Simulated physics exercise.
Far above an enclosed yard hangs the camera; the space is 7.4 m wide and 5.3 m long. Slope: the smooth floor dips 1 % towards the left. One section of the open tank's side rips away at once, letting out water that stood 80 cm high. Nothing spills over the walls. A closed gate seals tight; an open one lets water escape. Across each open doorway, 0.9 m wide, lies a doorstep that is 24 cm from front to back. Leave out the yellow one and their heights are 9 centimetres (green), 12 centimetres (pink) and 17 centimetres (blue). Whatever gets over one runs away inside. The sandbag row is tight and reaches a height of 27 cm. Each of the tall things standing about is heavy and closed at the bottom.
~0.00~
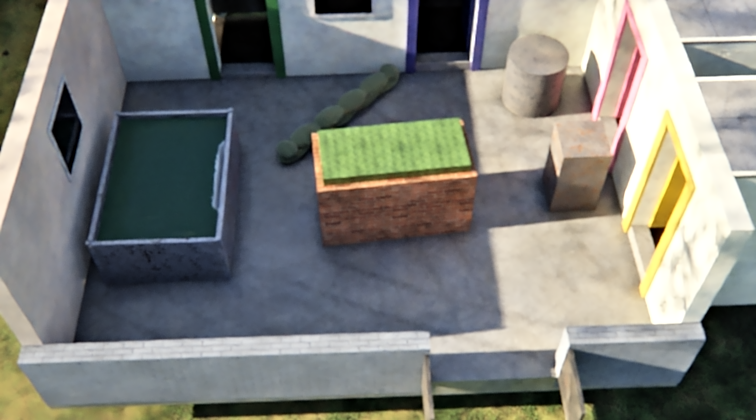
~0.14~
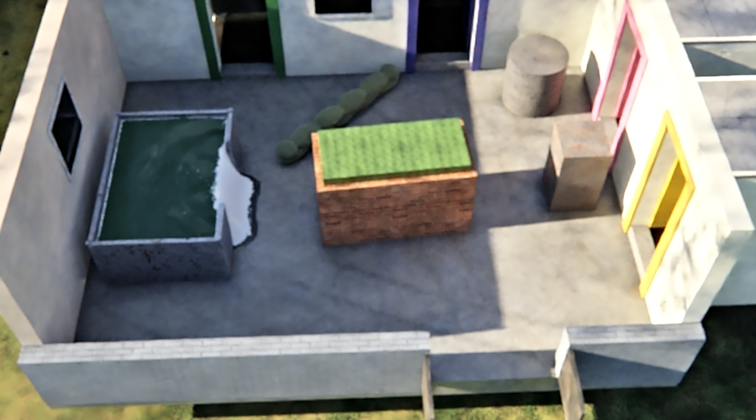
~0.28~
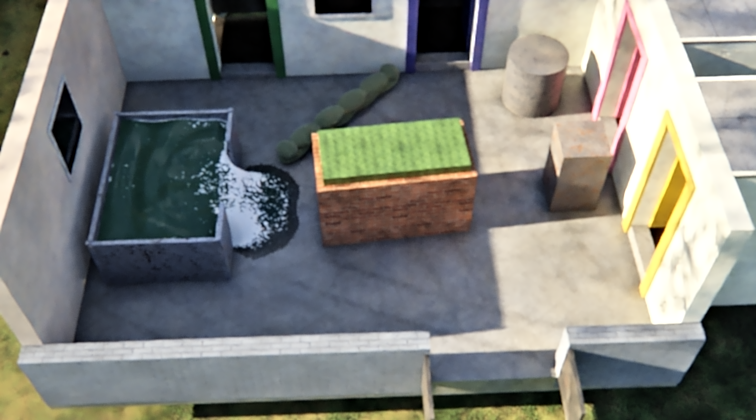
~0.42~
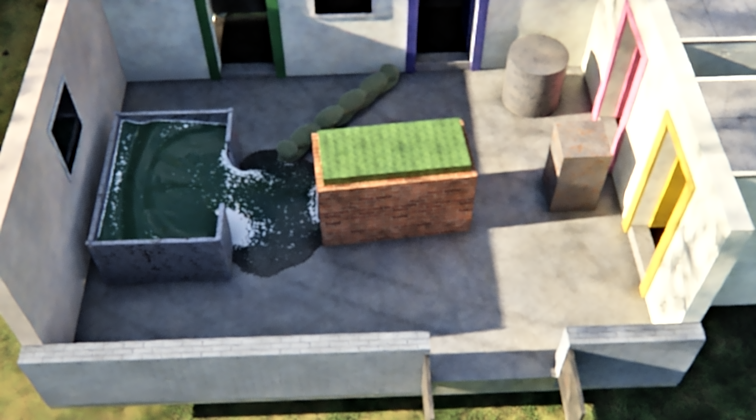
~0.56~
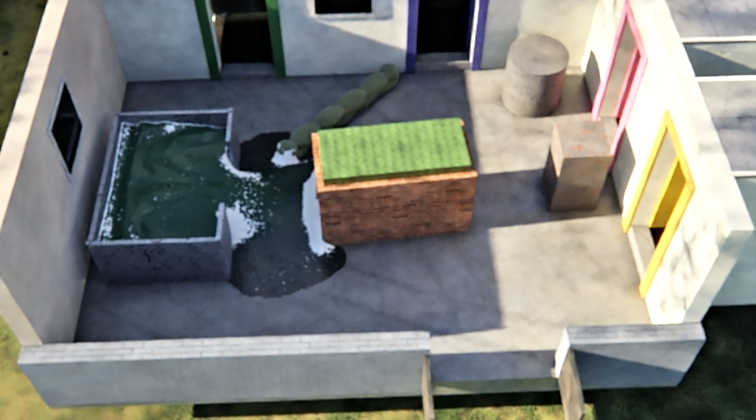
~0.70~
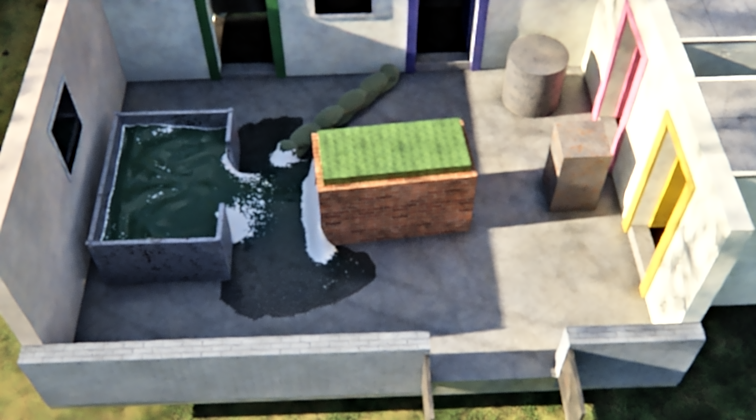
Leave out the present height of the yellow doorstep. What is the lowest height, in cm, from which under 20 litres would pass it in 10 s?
7 cm.
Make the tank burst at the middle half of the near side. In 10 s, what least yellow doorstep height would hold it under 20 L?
The answer is some 13.5 cm.
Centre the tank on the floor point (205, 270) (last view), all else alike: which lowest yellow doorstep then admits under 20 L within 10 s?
Roughly 20 centimetres.
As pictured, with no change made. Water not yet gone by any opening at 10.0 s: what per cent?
Close to 90 in a hundred.
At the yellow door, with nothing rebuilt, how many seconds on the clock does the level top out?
Crest at t of about 4.5 s.
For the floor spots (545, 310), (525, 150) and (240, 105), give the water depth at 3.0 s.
I'd read roughly 3, 3 and 2 cm there.
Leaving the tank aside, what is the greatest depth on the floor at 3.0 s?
Up to some 30 centimetres, I'd say.
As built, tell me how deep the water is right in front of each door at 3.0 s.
At the yellow door the depth is 0 cm, at green 4 cm, at pink 14 cm and at blue 11 cm.
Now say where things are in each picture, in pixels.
In the first frame, the open tank at (166, 177) is whole and still, 80 cm deep; the yellow door at (654, 214) is dry.
In the second frame, water pours out at (229, 200) and has run 0.3 m, to (251, 235); about 8 cm deep outside, 80 cm at the back.
In the third frame, the front is at (290, 230), 0.8 m from the gap at (229, 201); 1.0 m2 of floor is wet, 78 cm left at the back.
In the fourth frame, water pours out at (229, 201) and has run 1.3 m, to a hidden place; about 10 cm deep outside, 70 cm at the back.
In the fifth frame, water pours out at (229, 201) and has run 1.9 m, to a hidden place; about 8 cm deep outside, 68 cm at the back.
In the sixth frame, the front is at a hidden place, 2.3 m from the gap at (229, 200); 4.2 m2 of floor is wet, 66 cm left at the back; 3.6 m in a straight line remain to the yellow door at (654, 214).
After 1.4 s water covers 35 % of the floor, deepest (50 cm) near (316, 209); it has not reached the yellow door.
After 3.0 s water covers 65 % of the floor, deepest (30 cm) near (316, 209); it has not reached the yellow door.
After 10.0 s water covers 95 % of the floor, deepest (13 cm) near (328, 143); 6 cm at the yellow door, 0 litres in over its 17 cm doorstep.
At the yellow door as built, the water arrived by 3.8 s and peaked near 15 cm at 4.6 s.
Run again over the same 10 s with other heights there, 28 litres in over 6 cm, 12 litres over 8 cm. The limit of 20 litres is kept from about 7 cm up.
